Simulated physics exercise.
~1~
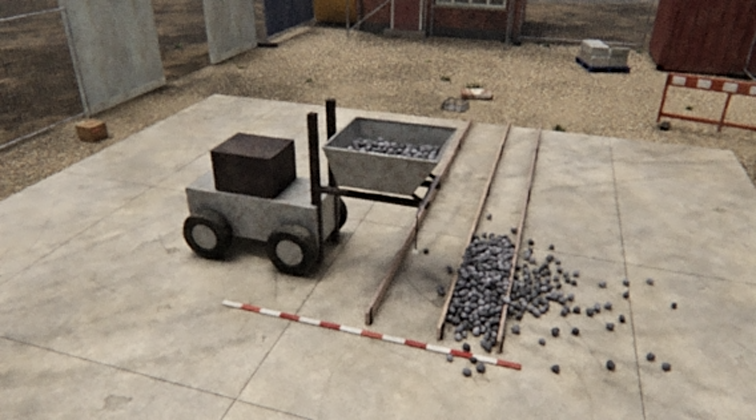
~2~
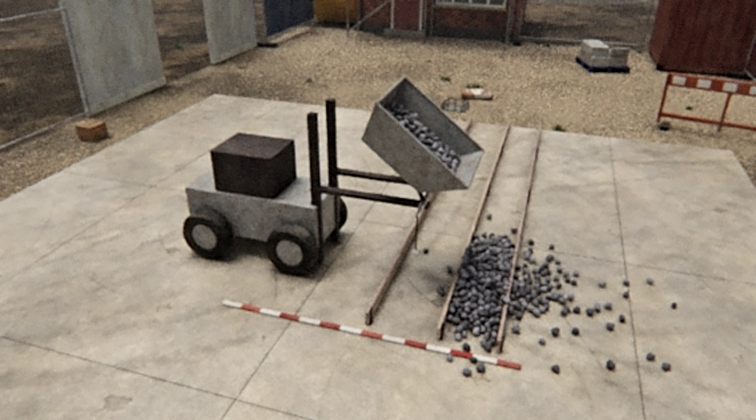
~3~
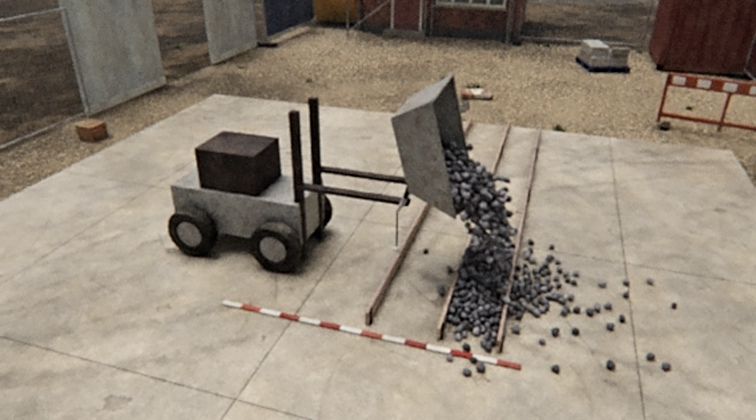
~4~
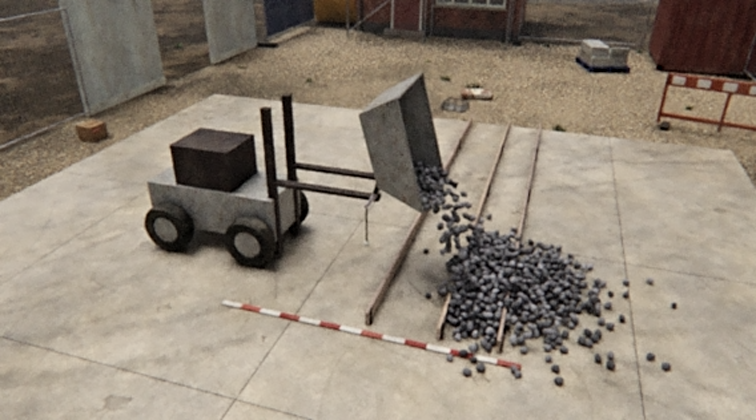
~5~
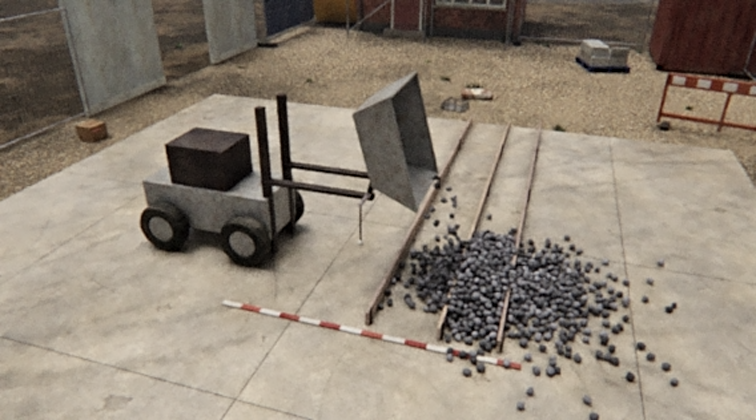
Small forklift tipping a grey skip and backing left, pouring dark stones onto an existing pile until they spread across the boards.
